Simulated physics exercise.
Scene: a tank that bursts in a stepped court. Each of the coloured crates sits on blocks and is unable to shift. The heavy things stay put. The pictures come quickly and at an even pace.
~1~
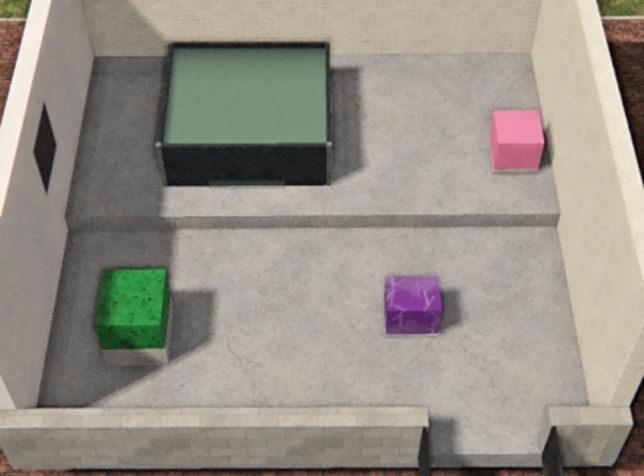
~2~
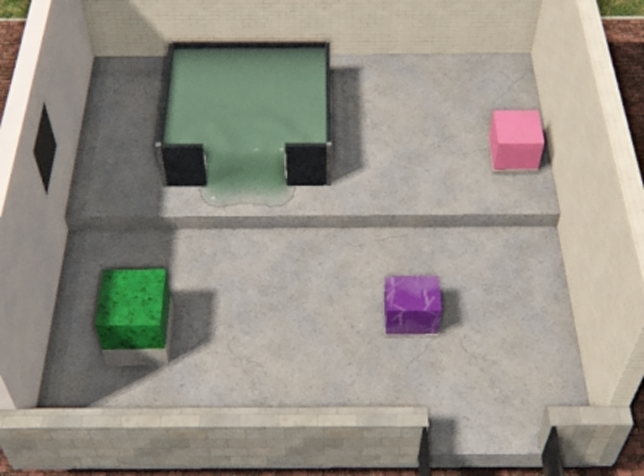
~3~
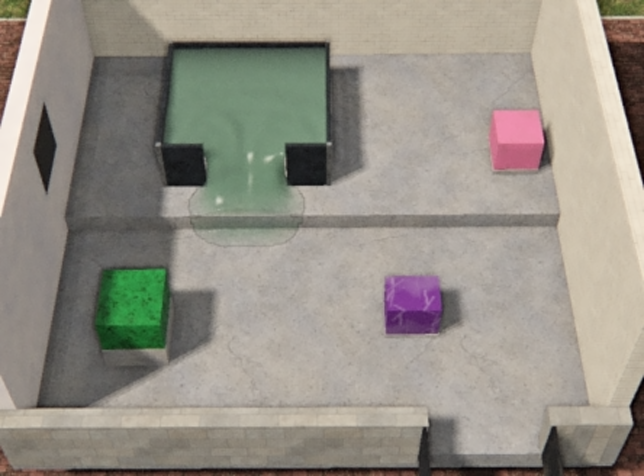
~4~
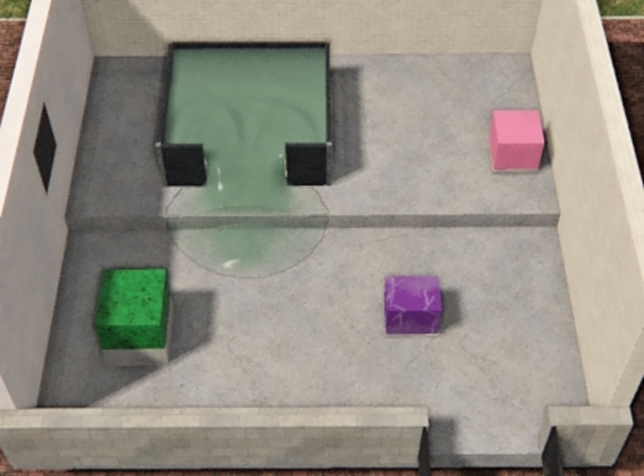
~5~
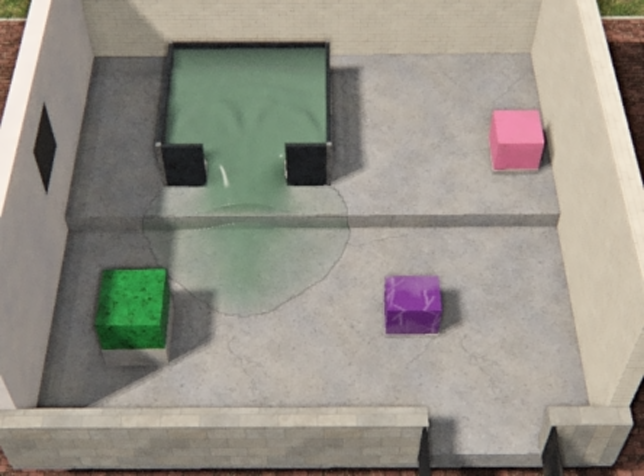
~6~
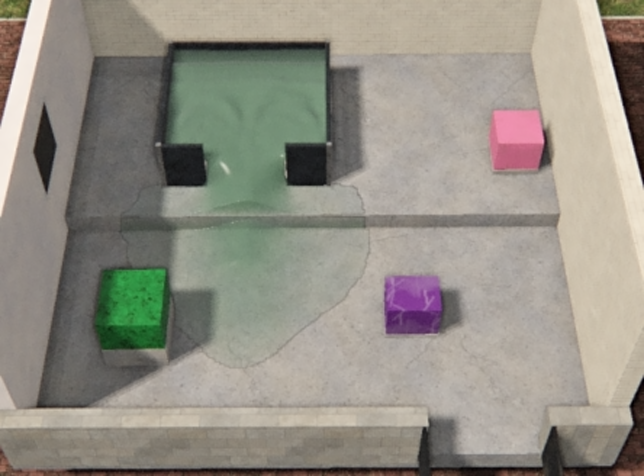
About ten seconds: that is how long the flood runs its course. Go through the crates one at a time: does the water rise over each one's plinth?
Outcome: The purple crate will be caught by the water; the pink crate will be missed by the water; the green crate will be missed by the water.
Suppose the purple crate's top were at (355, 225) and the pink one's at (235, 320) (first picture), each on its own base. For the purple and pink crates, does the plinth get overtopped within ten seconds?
Purple is wetted, pink is soaked.
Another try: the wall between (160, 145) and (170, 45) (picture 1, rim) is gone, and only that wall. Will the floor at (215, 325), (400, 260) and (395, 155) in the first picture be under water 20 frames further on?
Going through them in turn: Reached by the flood, then still unsoaked, then still unsoaked.
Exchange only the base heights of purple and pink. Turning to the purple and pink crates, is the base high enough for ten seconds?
In short, purple is inundated; pink is left untouched.
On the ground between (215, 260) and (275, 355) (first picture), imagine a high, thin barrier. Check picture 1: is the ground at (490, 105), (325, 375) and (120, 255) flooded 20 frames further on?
One by one: Spared, soaked, soaked.
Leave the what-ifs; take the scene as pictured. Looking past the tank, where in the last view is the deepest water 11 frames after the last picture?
I'd say near (180, 438).
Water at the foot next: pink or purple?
The crate marked purple, then.
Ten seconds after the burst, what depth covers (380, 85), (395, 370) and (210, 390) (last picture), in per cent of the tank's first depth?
0, 12, 16 %.
A moment on, water covers 30 % of the floor; the purple crate water round its plinth, the pink crate not reached, the green crate water round its plinth.
Next, water covers 40 % of the floor; the purple crate water round its plinth, the pink crate not reached, the green crate water round its plinth.
Then, water covers 50 % of the floor; the purple crate water round its plinth, the pink crate not reached, the green crate water round its plinth.
Later, water covers 55 % of the floor; the purple crate water round its plinth, the pink crate not reached, the green crate water round its plinth.
In the end, water covers 55 % of the floor; the purple crate was topped, the pink crate stayed above the water, the green crate stayed above the water.
